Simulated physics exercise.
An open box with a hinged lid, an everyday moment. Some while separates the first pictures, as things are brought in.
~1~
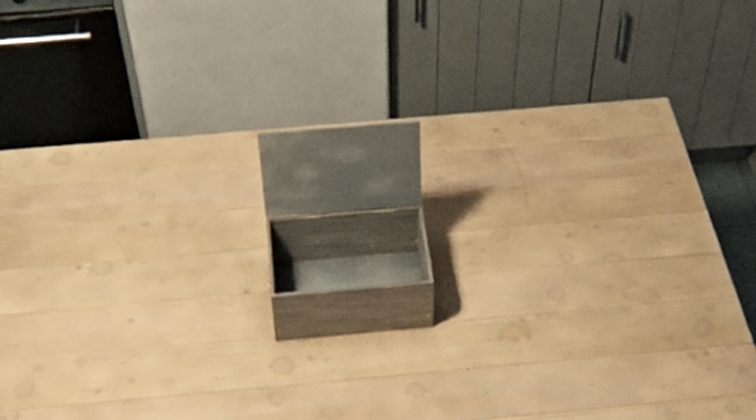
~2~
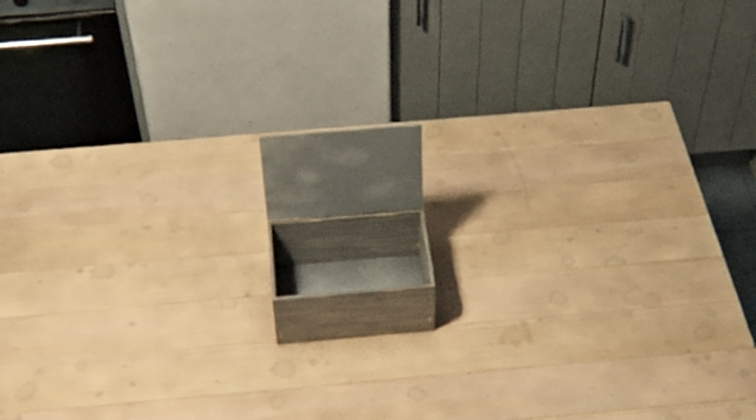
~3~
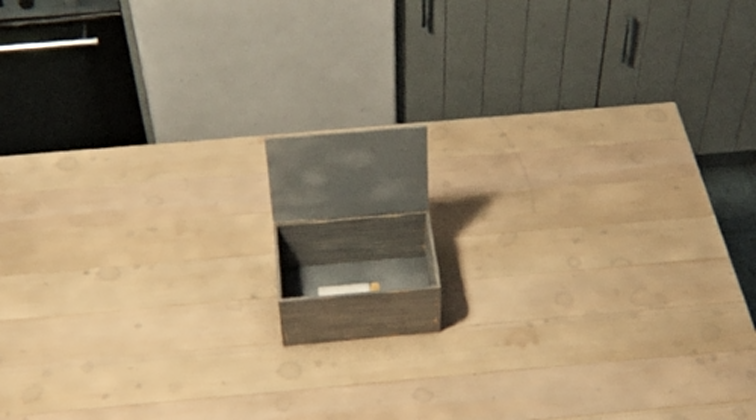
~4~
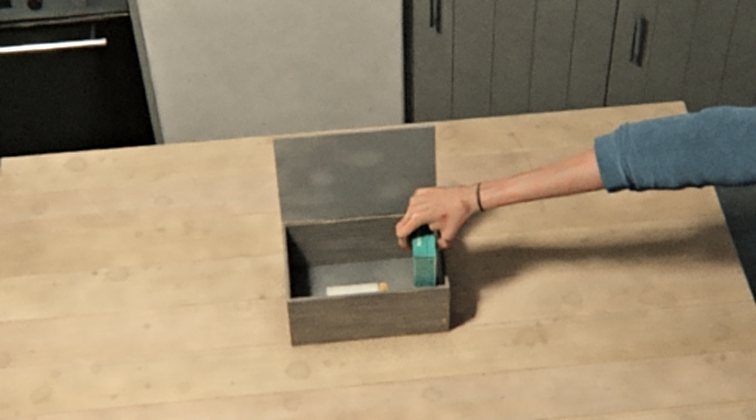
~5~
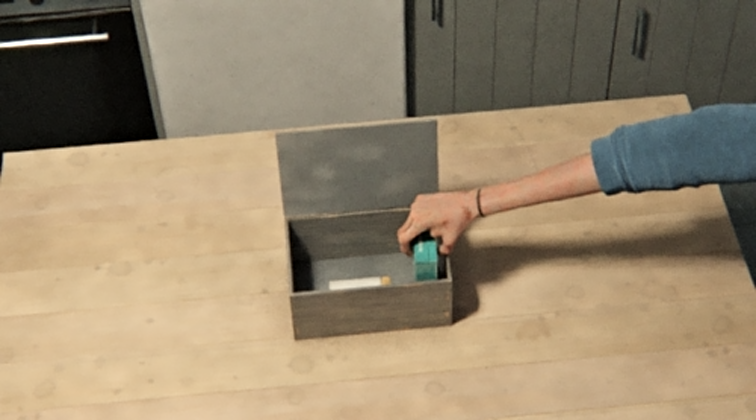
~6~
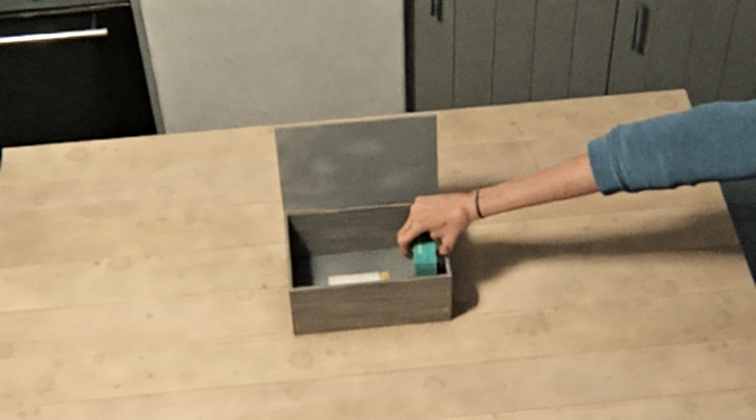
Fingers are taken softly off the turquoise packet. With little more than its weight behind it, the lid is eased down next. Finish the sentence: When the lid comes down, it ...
When the lid comes down, it stops short of the rim.
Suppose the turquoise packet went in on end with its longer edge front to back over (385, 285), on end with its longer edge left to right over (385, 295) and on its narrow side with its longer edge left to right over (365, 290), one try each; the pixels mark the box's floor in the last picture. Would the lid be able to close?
Trial 1: Lid propped open. Trial 2: Lid propped open. Trial 3: Lid fully lowered.
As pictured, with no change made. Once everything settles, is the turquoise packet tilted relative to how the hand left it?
As it turns out, the turquoise packet keeps its original angle.
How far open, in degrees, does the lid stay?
The lid sits around 18° above the rim.
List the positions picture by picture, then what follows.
The last thing is not in view yet, in the first picture.
The last thing is not in view yet, in the second picture.
The last thing is not in view yet, in the third picture.
On its way; turquoise packet (423, 263), in the fourth picture.
On its way; turquoise packet (425, 268), in the fifth picture.
Put in, still held; turquoise packet (424, 269), in the sixth picture.
Then, 1.20 s after the last picture, lid starting down.
Then, 1.60 s after the last picture, lid 56° above the rim.
Then, 1.80 s after the last picture, lid 32° above the rim.
At rest, lid 18° above the rim; both in place. Seen from the same camera at the end, turquoise packet near (424, 269).
